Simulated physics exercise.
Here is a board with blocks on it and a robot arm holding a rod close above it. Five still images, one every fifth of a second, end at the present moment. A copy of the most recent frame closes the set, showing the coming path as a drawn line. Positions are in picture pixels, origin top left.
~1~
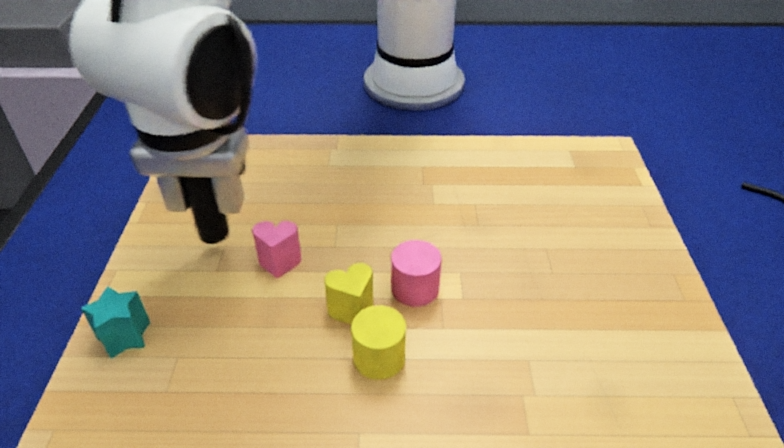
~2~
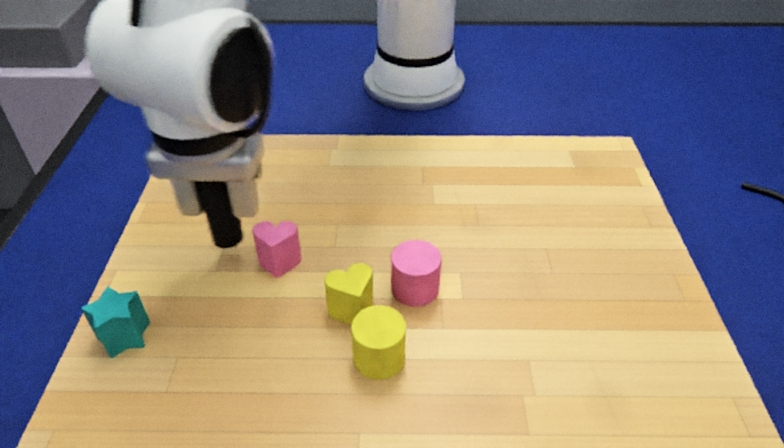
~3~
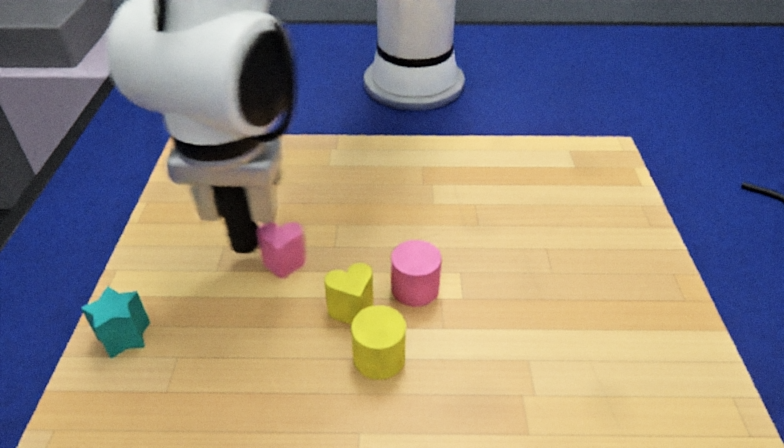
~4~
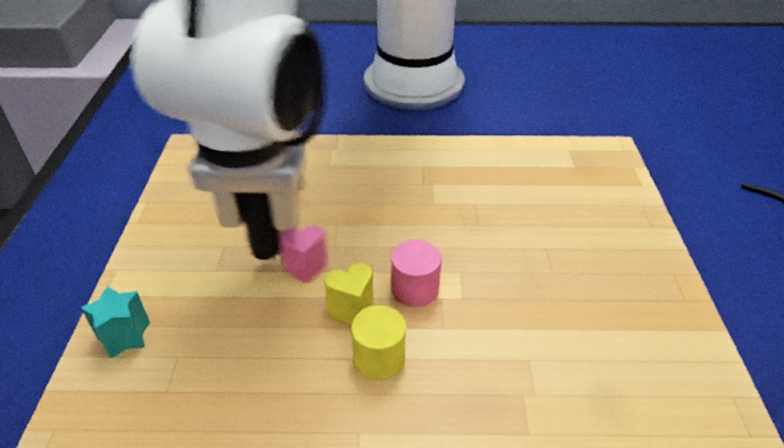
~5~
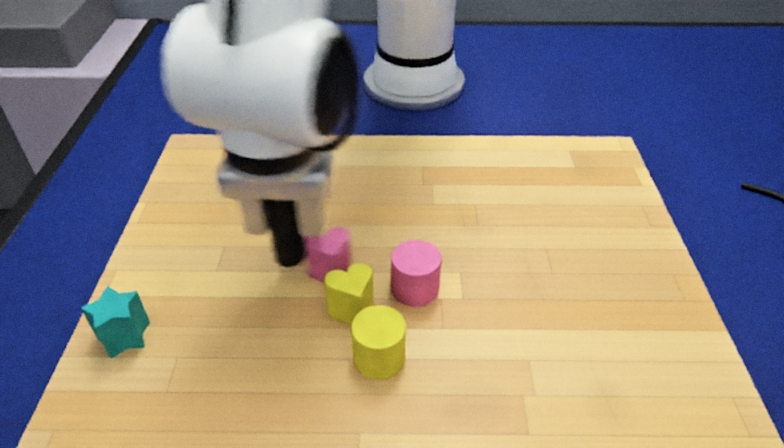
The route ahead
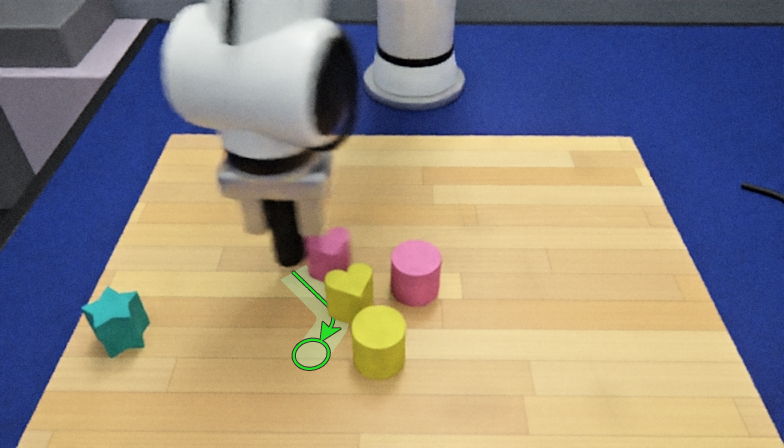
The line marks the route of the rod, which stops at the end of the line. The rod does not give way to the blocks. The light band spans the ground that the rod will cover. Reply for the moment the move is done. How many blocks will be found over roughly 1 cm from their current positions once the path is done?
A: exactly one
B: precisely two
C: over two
B.
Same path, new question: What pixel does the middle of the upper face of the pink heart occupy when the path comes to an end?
Its top face will be centred at roughly (347, 247).
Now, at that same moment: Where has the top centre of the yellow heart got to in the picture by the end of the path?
It sits at (362, 293).
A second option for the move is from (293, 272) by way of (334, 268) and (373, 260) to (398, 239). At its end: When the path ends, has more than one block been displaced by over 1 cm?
Yes, that is how it ends up.
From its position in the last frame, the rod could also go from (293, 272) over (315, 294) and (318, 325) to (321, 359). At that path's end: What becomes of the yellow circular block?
It's unmoved.
The drawn path runs from (293, 272) over (317, 295) and (333, 322) to (311, 354).
On the path given first. One third of the way, rod (315, 280); pink heart (346, 246), turned 60° anticlockwise.
Two thirds of the way, rod (331, 308); pink heart (347, 247), turned 70° anticlockwise; yellow heart (363, 293), turned 65° anticlockwise.
At the end, rod (309, 339); pink heart (347, 247), turned 70° anticlockwise; yellow heart (362, 293), turned 65° anticlockwise; yellow circular block (381, 328); pink circular block not moved.
